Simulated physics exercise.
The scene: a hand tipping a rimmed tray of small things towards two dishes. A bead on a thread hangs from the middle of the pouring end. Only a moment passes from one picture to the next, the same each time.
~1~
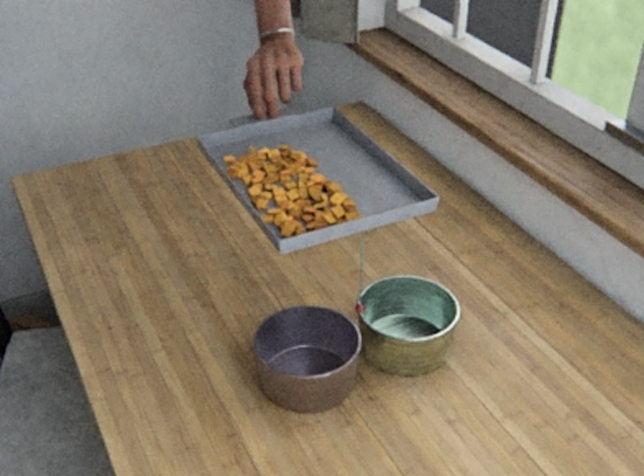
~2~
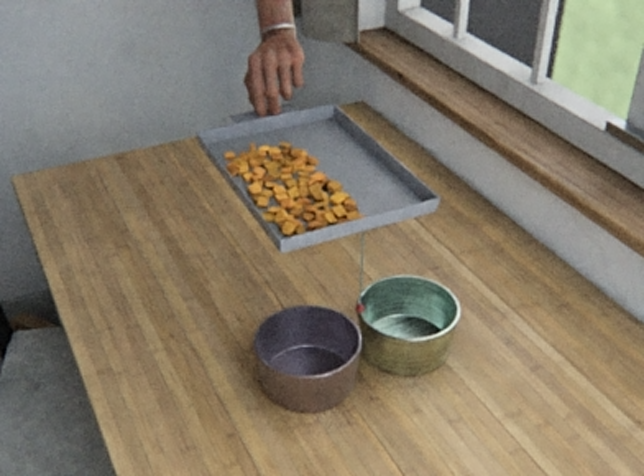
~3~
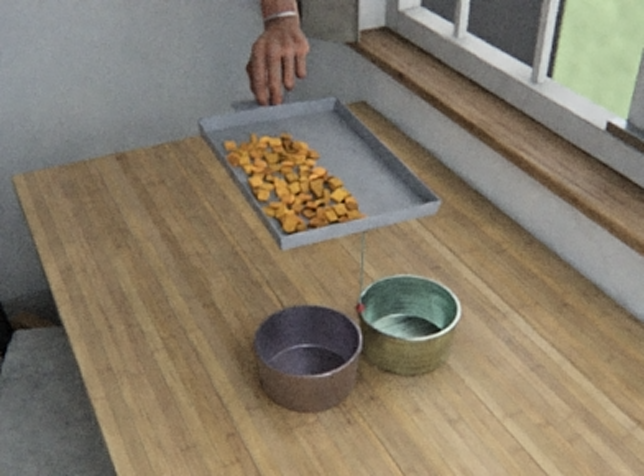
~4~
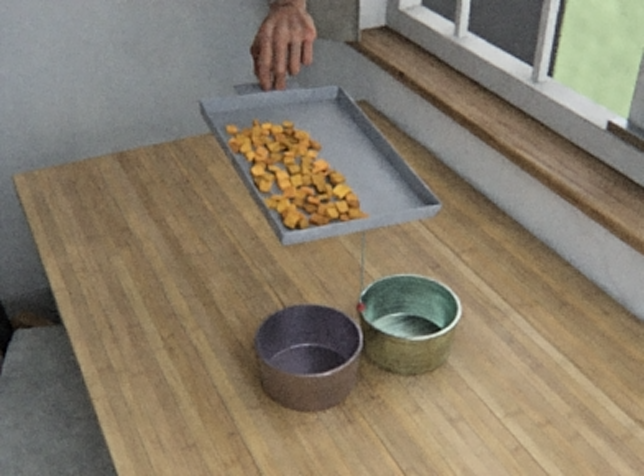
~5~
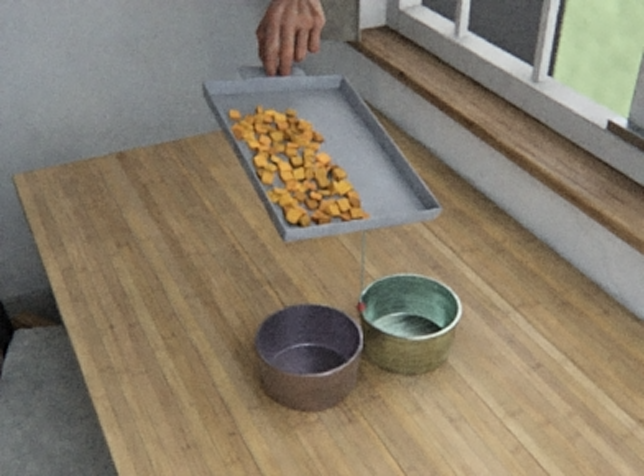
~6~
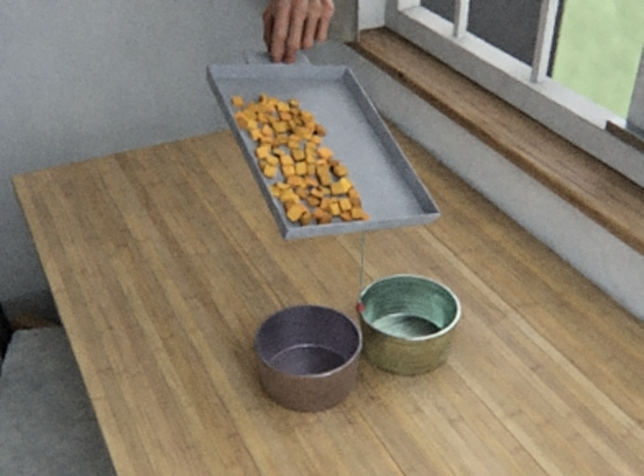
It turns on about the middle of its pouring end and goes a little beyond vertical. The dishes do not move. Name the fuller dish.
More goes to the right-hand dish.
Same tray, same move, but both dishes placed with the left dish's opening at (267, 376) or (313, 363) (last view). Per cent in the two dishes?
Near 10 % and 60 %.
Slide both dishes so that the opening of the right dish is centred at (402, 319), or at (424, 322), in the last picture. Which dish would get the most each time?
At the first place the right dish, at the second the right-hand dish.
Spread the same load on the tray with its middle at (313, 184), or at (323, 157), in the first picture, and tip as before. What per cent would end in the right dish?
About 90 and 90 per cent.
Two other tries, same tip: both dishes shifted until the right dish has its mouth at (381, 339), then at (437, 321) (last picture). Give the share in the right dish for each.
First some 20, then 70 per cent.
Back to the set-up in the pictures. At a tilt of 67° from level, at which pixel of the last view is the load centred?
Roughly at (394, 206).
Shortly afterwards, tray tipped steeply; all but a few on the tray; only a few in the air.
Next, tray tipped past a quarter turn; near a third on the tray; near a third in the right dish; a little outside both; a little in the air.
Some moments later, tray tipped past a quarter turn; the bulk in the right dish; a little outside both.
In the end, tray tipped past a quarter turn; none at all in the left dish; the bulk in the right dish; a little outside both.
